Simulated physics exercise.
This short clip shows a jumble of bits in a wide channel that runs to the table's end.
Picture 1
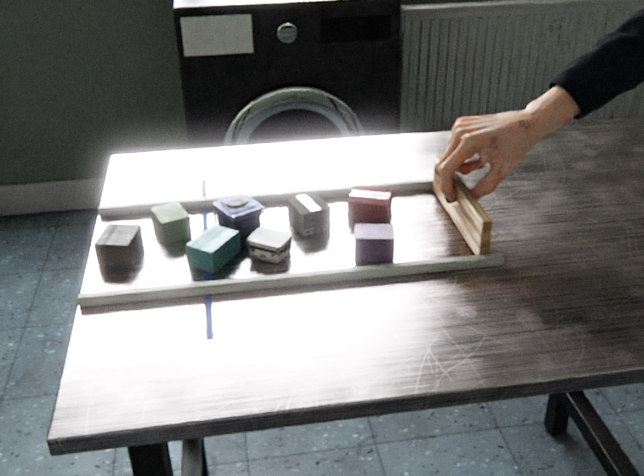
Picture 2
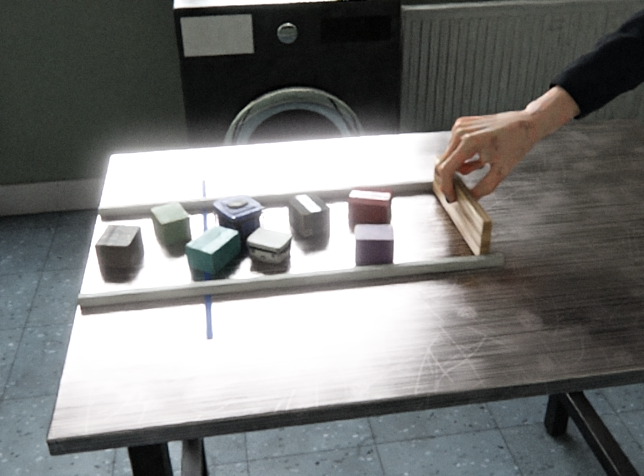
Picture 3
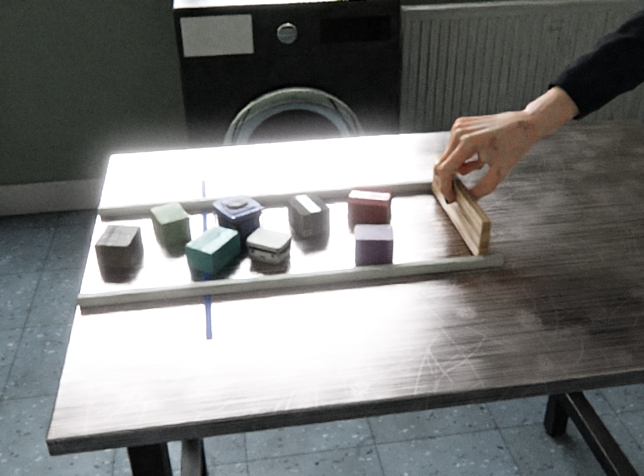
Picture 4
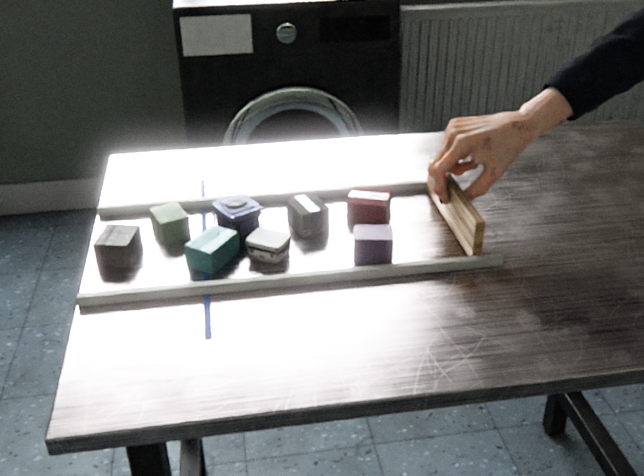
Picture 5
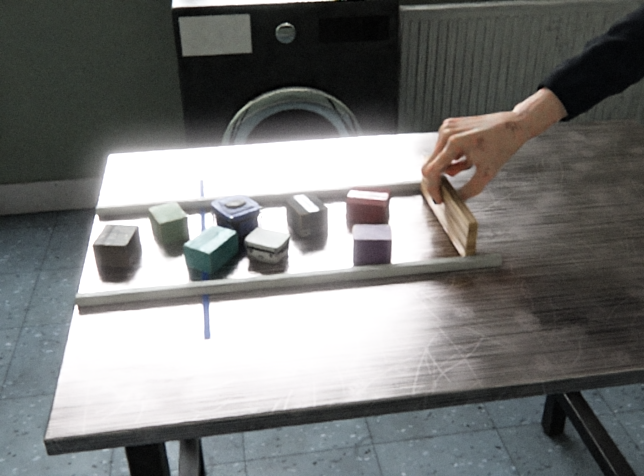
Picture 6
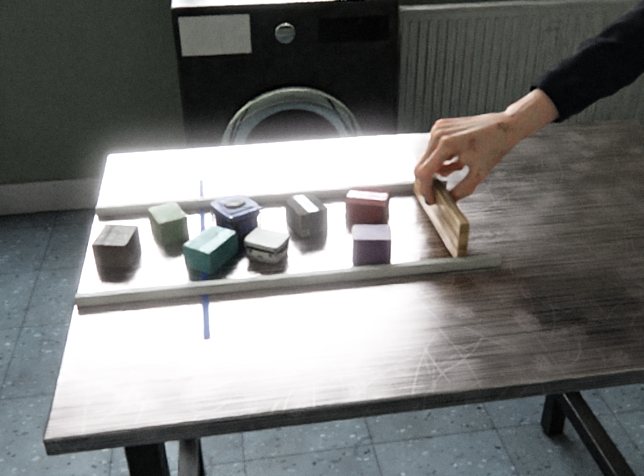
A hand slides a wooden board slightly left along a channel toward several still, coloured blocks.
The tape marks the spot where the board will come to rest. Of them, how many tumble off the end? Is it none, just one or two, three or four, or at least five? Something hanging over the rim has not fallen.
The number that drop off is just one or two.
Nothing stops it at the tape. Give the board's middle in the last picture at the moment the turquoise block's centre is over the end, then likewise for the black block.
When the turquoise block crosses, the middle is near (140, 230); when the black block crosses, near (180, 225).
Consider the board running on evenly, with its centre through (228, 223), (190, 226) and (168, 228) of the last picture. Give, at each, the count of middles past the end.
0, 1 and 3.
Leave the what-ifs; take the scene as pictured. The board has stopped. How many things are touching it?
That makes 3.
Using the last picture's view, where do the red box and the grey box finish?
The red box settles near (181, 223); as for the grey box, near (143, 226).
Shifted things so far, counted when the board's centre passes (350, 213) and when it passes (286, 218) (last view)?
Moved so far: 3, later 7.
A little later, none off yet; black block at rest near (117, 245); green block at rest near (169, 223); turquoise block at rest near (211, 249).
Next, none off yet; black block at rest near (117, 245); green block shifted a little near (147, 223); turquoise block shifted a little near (195, 247).
When it is over, the number that fall off is one or two; down, green block.
